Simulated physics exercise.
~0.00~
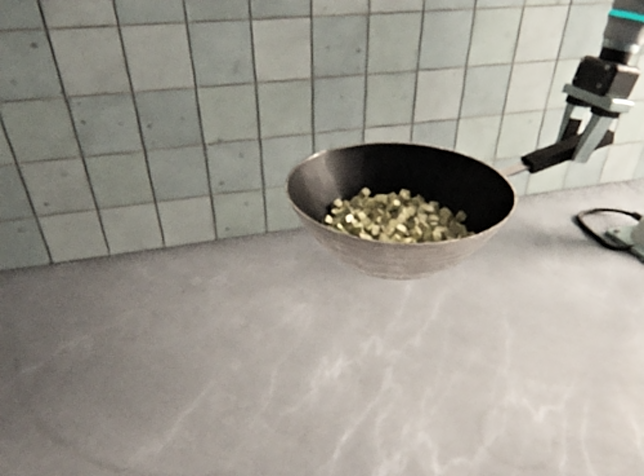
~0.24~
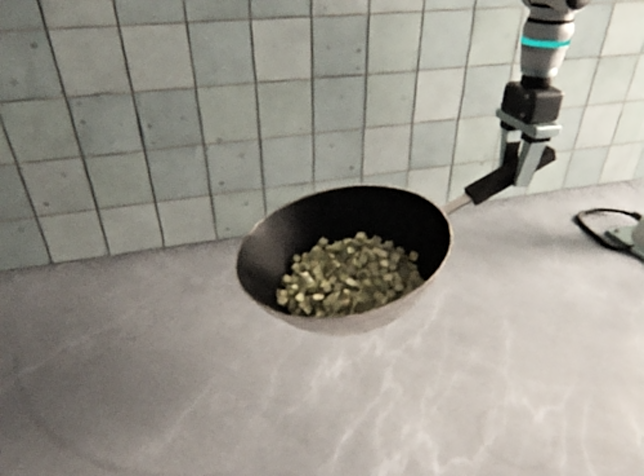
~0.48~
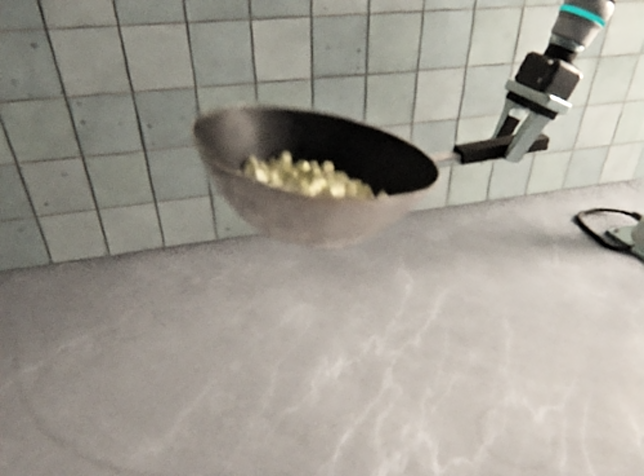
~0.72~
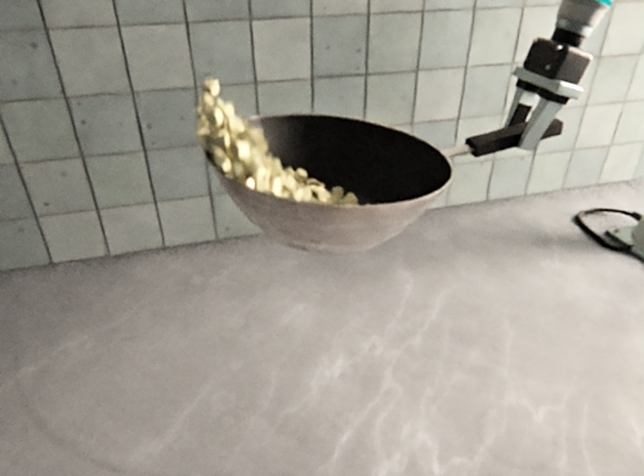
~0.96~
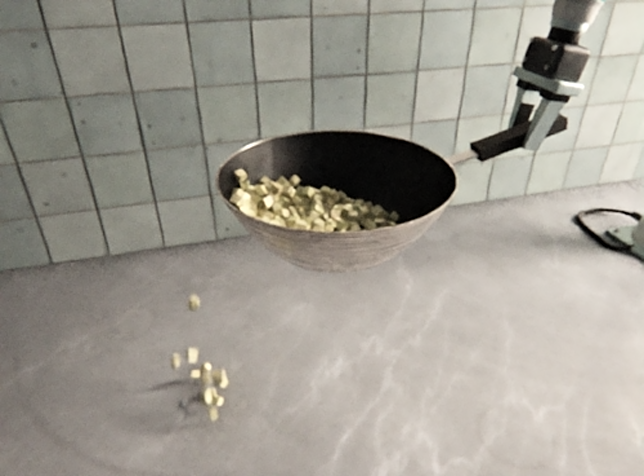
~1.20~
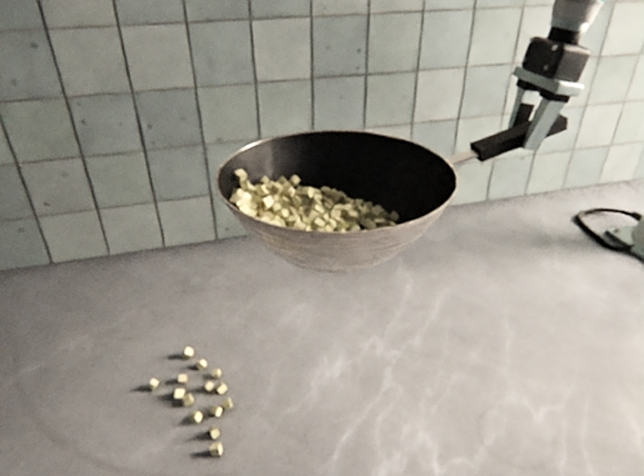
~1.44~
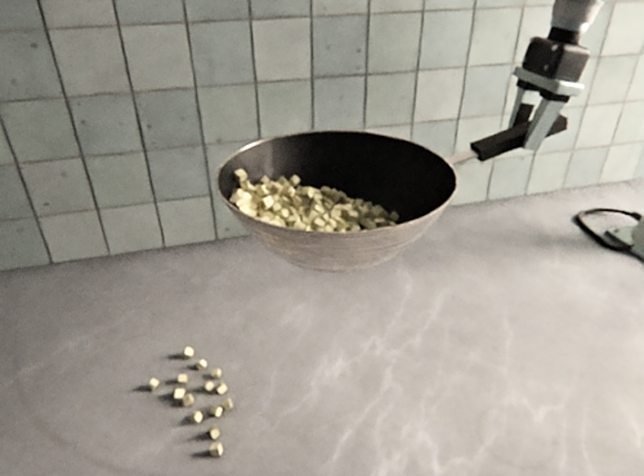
The clip opens on a robot arm holding a dark wok of pale green vegetable dice above a grey marbled counter, with pale green tiles behind. The arm moves the wok left and down, tipping it so the dice show more fully. It then swings the wok up and further left, the far side from the grip rising. As the wok levels, dice surge up its left side and some spill over the rim. They drop and scatter on the counter at lower left, while the wok stays still with most of the dice inside.
